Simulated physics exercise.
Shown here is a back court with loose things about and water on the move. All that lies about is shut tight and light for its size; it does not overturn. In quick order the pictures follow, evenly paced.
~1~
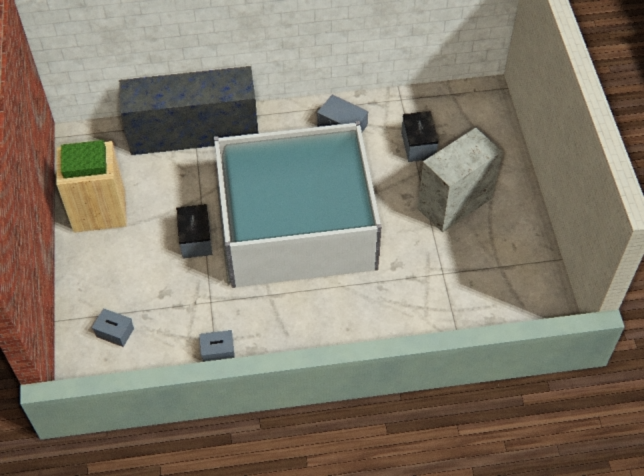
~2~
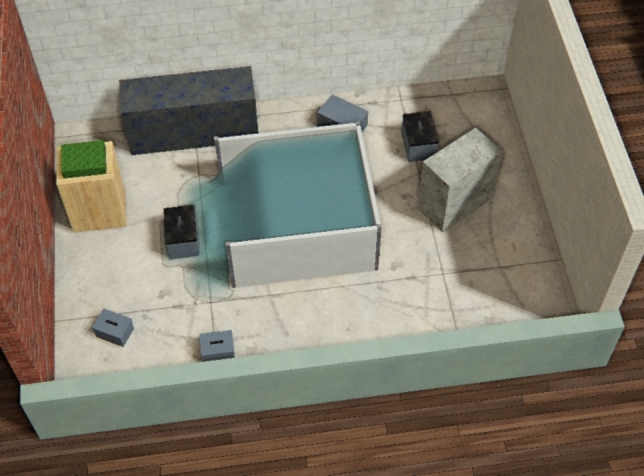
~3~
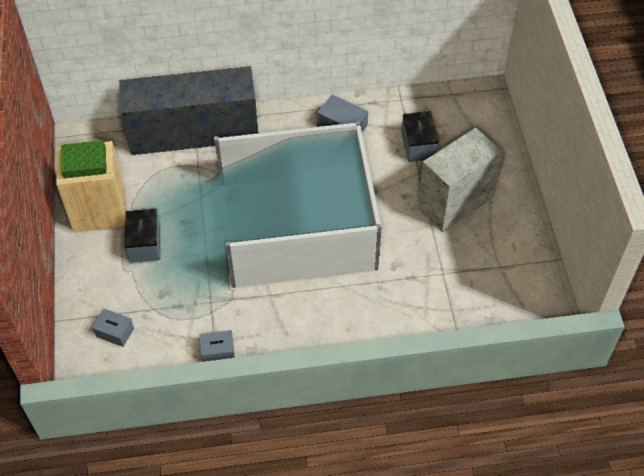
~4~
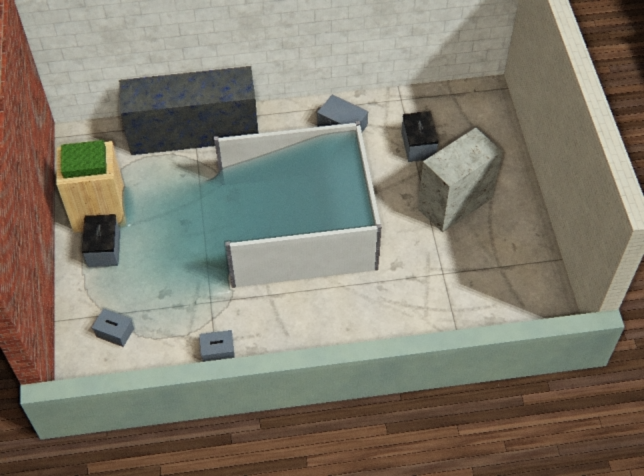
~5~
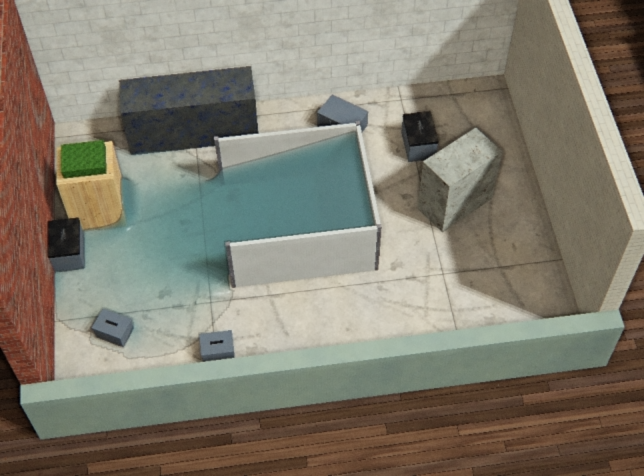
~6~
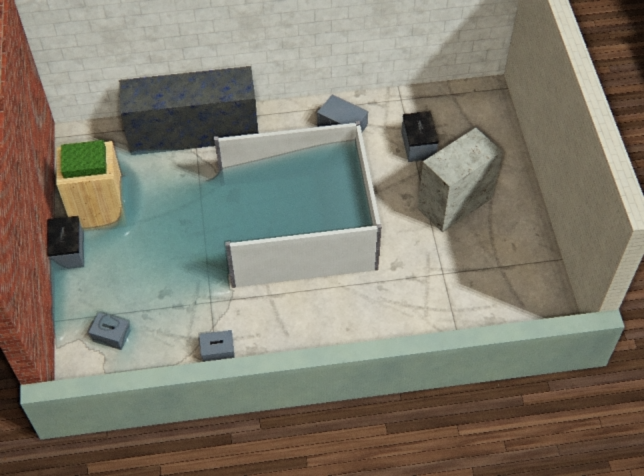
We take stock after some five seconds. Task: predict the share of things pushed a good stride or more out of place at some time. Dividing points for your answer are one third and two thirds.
Answer: A share of two thirds or more.
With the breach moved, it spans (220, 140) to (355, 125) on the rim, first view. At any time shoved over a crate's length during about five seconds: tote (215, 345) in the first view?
From what the pictures show, it travelled less.
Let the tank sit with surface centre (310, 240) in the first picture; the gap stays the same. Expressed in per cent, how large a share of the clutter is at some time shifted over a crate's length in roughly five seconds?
It comes to some 100 %.
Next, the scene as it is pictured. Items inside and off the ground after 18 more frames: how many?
Result - 2.
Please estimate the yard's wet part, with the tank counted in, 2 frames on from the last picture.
I reckon around 40 per cent.
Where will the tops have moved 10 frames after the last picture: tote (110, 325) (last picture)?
Approximately at pixel (196, 342).
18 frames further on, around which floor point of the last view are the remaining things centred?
The average lies close to (357, 214).
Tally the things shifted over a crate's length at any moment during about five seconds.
5 in all.
A moment on, 2 of 5 are well off their spots; 1 afloat.
Next, 2 of 5 are well off their spots; 2 afloat.
Later, 3 of 5 are well off their spots; 2 afloat.
In the end, 5 of 5 are well off their spots, and 5 have been at some point; 2 afloat.
